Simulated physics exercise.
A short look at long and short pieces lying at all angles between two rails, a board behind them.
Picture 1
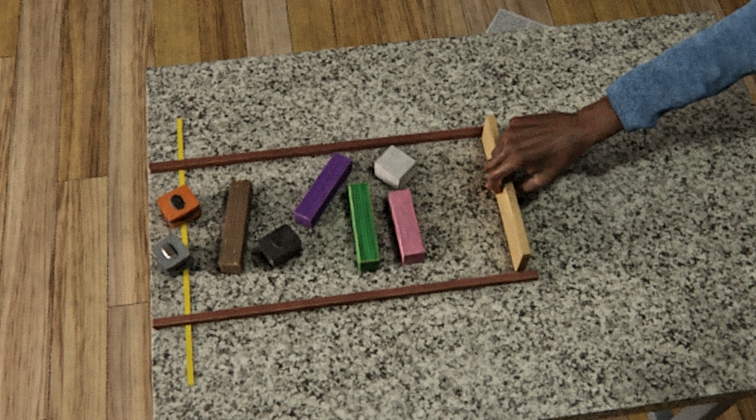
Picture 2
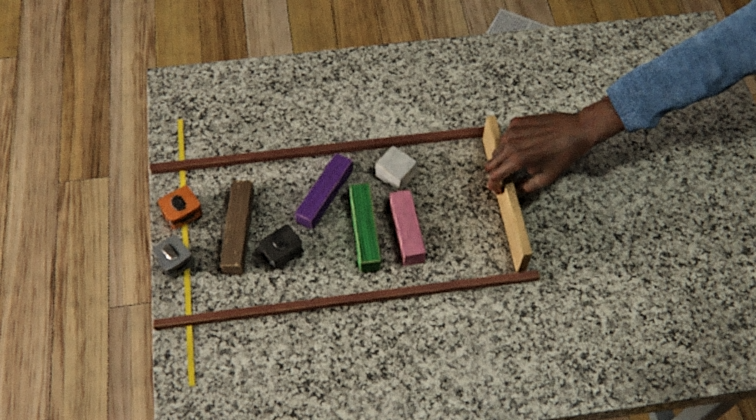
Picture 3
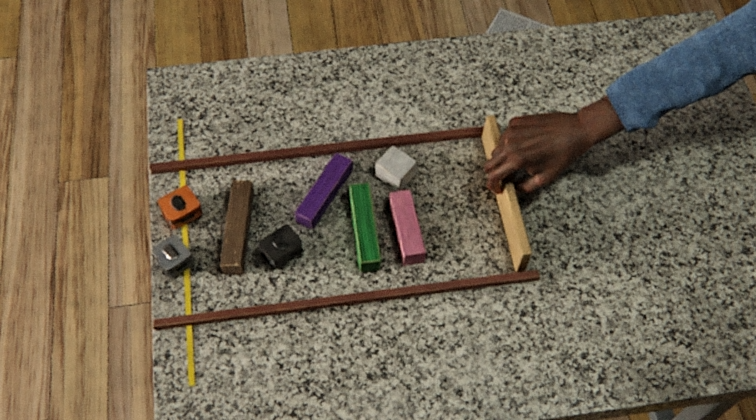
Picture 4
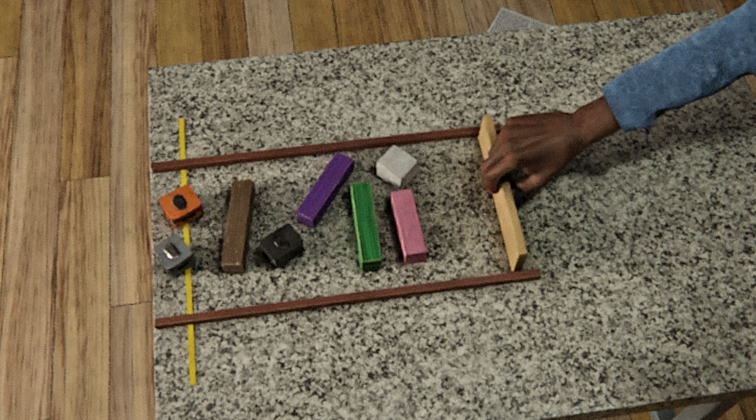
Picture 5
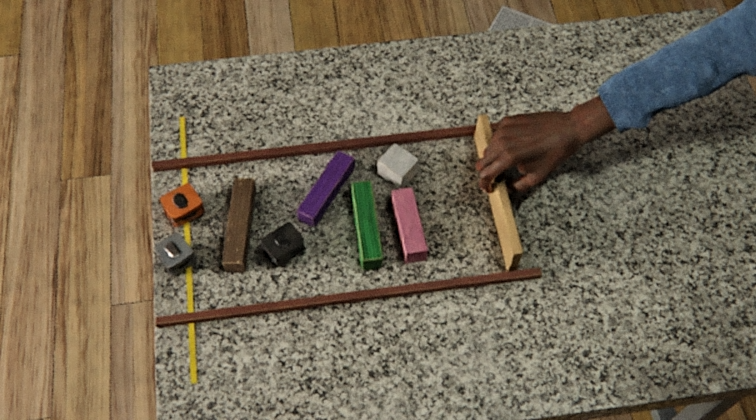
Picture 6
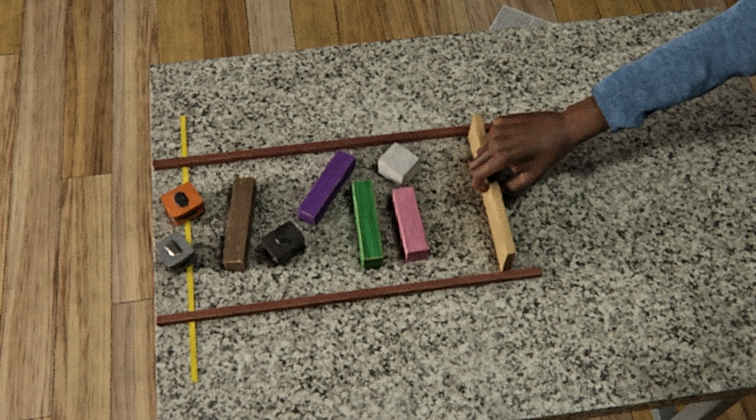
A hand slides a wooden board slightly left between two rails, behind the still pieces.
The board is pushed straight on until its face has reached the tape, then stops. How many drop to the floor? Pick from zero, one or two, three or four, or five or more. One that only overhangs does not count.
Here the number that fall off is five or more.
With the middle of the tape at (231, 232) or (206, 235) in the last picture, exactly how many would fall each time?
The counts: 2 and 4.
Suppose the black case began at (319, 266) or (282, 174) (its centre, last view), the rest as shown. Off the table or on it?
In that order, it drops off; comes down.
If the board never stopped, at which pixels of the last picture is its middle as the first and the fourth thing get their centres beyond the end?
About (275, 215), then (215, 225).
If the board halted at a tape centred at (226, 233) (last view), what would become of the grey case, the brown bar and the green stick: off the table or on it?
The grey case goes over; the brown bar tumbles off; the green stick is kept.
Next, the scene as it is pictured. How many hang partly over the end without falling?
The number is 1.
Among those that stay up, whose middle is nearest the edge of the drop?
That is the green stick.
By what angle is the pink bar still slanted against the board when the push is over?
About 0°.
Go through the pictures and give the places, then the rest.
Grey case (173, 257); orange case (180, 208); brown bar (237, 226); board (505, 192); tape (184, 240), in the first frame.
Orange case (181, 209); pink bar (407, 227), in the second frame.
Brown bar (238, 226); white block (396, 169), in the third frame.
Grey case (175, 256); purple stick (326, 190), in the fourth frame.
Orange case (183, 206); black case (284, 246), in the fifth frame.
Grey case (177, 254); orange case (184, 205); brown bar (240, 223); board (491, 191); tape (188, 237), in the sixth frame.
Soon after, none off yet; grey case at rest near (177, 254); orange case at rest near (184, 205); brown bar at rest near (240, 223).
After that, none off yet; grey case at rest near (177, 254); orange case at rest near (184, 205); brown bar moving near (233, 222).
And then, one off so far; grey case on its way down near (142, 304); orange case tilting well over near (139, 205); brown bar displaced about its own width near (163, 225).
In the end, the number that fall off is five or more; gone, purple stick, black case, brown bar, orange case and grey case.
